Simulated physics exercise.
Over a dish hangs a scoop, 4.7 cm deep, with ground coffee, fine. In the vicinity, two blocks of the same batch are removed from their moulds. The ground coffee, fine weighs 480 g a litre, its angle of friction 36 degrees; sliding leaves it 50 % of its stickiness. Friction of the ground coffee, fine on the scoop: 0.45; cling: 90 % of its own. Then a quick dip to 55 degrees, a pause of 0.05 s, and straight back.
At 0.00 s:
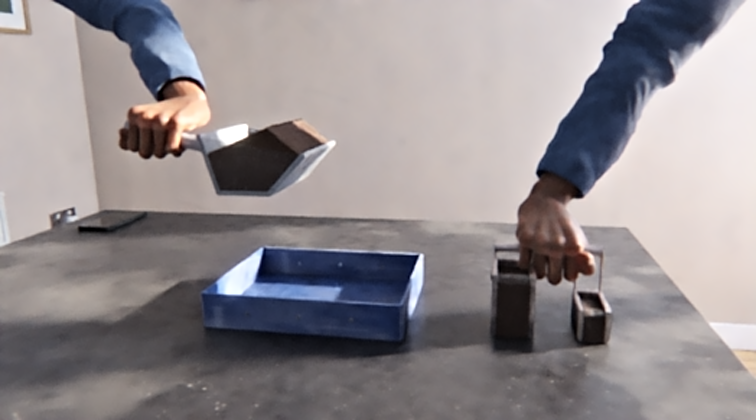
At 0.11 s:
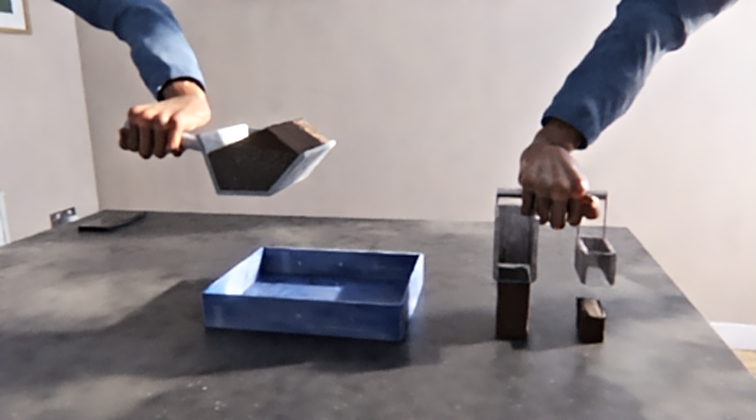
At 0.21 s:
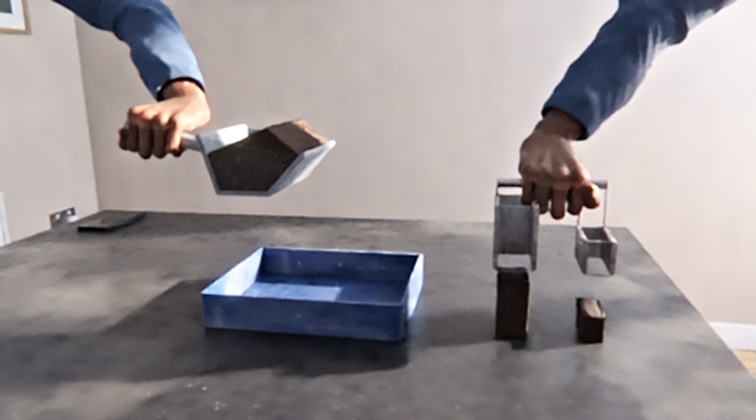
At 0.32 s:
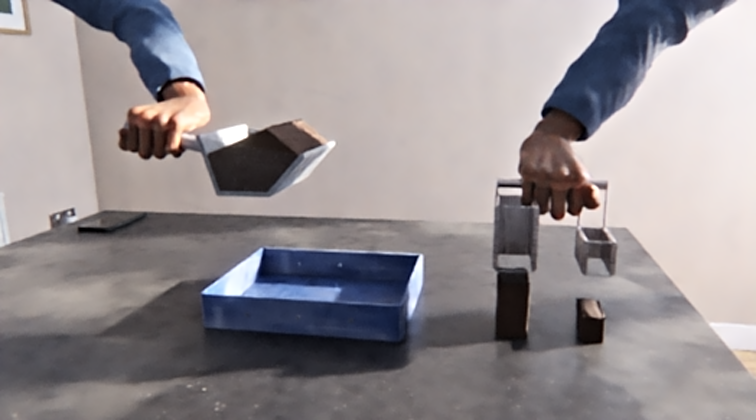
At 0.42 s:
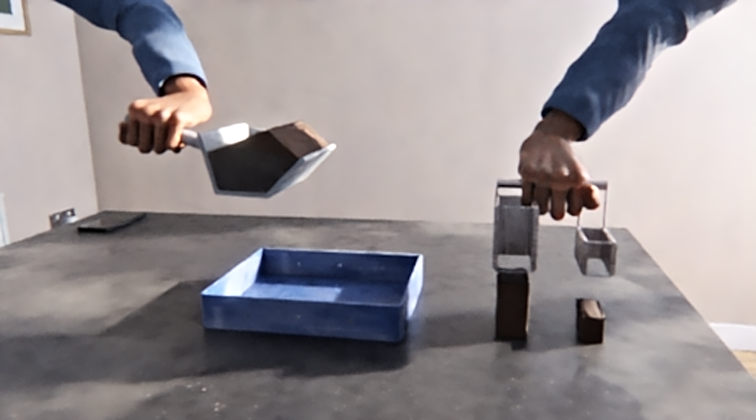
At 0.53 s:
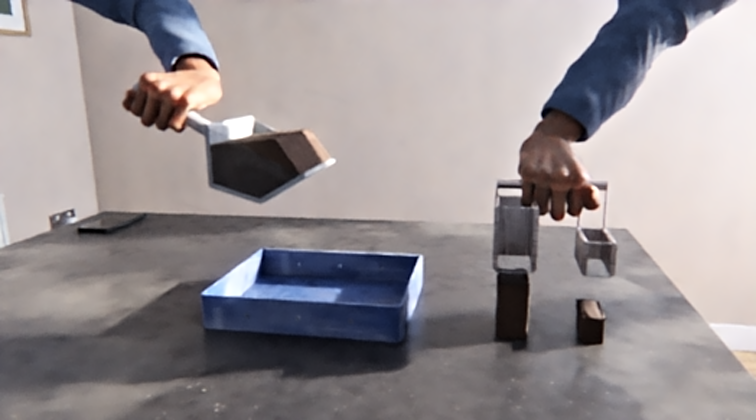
In this clip, one hand lifts two joined moulds off a tall and a short dark brown block on a grey table, then another hand gradually tilts a scoop of dark brown grounds downward to the right above a blue tray.
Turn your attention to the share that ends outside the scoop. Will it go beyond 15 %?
No.
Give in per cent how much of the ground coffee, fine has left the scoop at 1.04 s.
It works out at roughly 0 percent.
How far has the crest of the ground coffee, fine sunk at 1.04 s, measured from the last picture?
Measured change: Around 0.0 cm.
After 0.76 s, the scoop is at 51 degrees and 0 % has left it.
After 1.04 s, the scoop is at 43 degrees and 0 % has left it.
After 1.31 s, the scoop is at 3 degrees and 0 % has left it.
After 1.59 s, the scoop is at 0 degrees and 0 % has left it.
After 1.75 s, at the end, the scoop is at 0 degrees and 0 % has left it.
